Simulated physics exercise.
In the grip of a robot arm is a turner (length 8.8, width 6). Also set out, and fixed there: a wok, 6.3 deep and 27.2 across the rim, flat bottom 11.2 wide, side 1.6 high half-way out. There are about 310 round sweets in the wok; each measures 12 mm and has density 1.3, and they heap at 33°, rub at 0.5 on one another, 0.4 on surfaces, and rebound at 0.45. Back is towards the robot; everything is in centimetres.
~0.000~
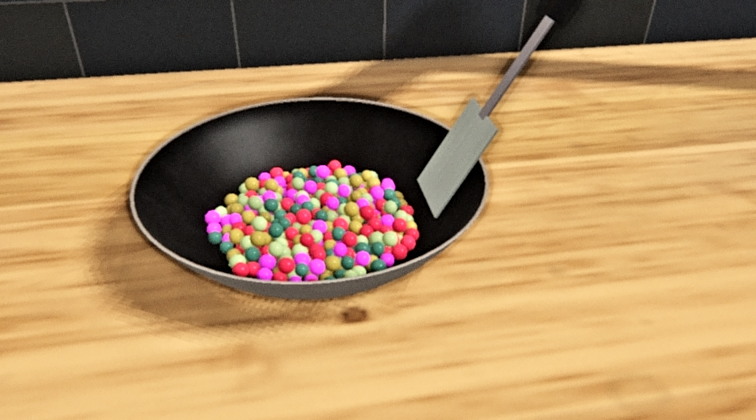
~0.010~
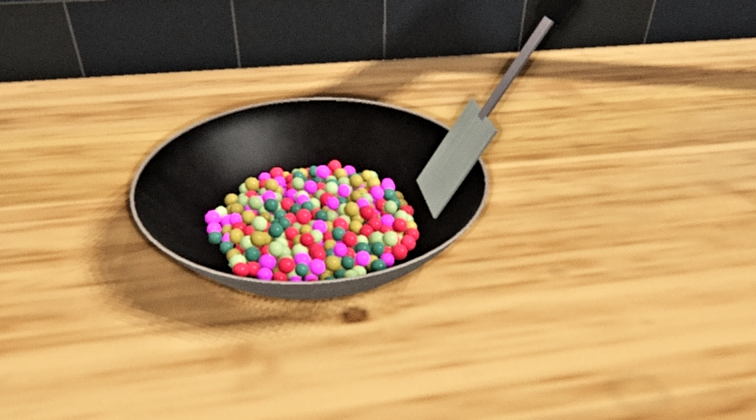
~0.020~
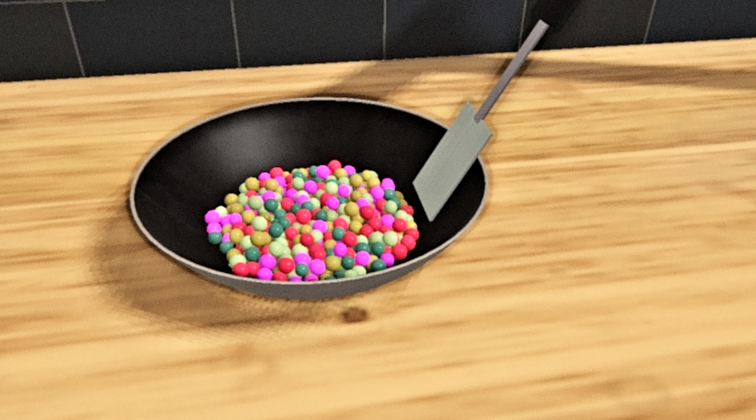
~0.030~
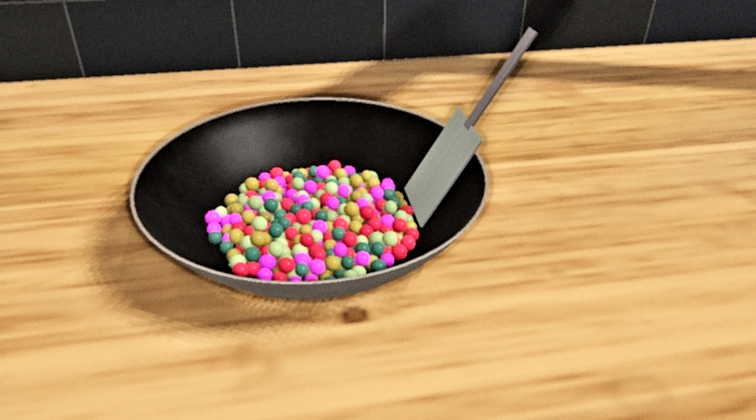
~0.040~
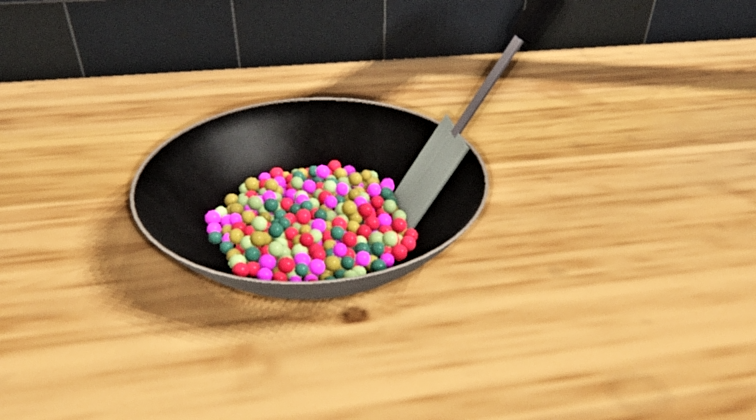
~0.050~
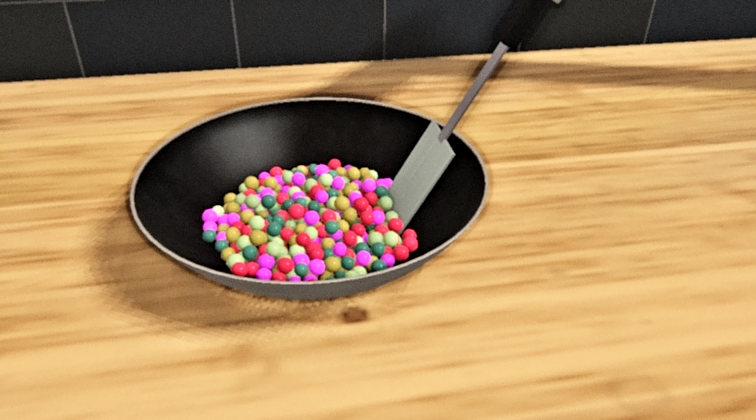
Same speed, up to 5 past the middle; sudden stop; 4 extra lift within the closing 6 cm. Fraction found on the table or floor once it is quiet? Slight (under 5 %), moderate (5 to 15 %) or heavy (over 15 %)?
Slight.
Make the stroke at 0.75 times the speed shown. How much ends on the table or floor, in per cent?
About 0 per cent.
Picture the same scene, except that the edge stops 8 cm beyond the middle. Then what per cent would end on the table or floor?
Result: Approx. 15 %.
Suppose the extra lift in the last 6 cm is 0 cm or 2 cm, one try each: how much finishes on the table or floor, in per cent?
It works out to some 5 per cent for the first setting and some 0 per cent for the second.
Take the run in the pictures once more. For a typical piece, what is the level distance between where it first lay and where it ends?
Level distance of roughly 4 cm.
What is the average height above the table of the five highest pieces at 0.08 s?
I'd put them at about 6 centimetres above the table.
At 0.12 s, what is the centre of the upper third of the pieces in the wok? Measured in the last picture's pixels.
I'd put it somewhere near (256, 205).
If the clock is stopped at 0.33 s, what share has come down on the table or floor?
Close to 0 per cent of the load.
After 0.08 s, sloping 60°, highest piece 6 above the table; 314 in the wok.
After 0.12 s, sloping 60°, highest piece 8 above the table; 314 in the wok.
After 0.33 s, sloping 60°, highest piece 7 above the table; 309 in the wok, 3 on the table or floor, 2 on the blade or in flight.
After 1.38 s, sloping 60°, highest piece 5 above the table; 309 in the wok, 5 on the table or floor.
In the end, 309 in the wok, 5 on the table or floor. That is 2 % on the table or floor.
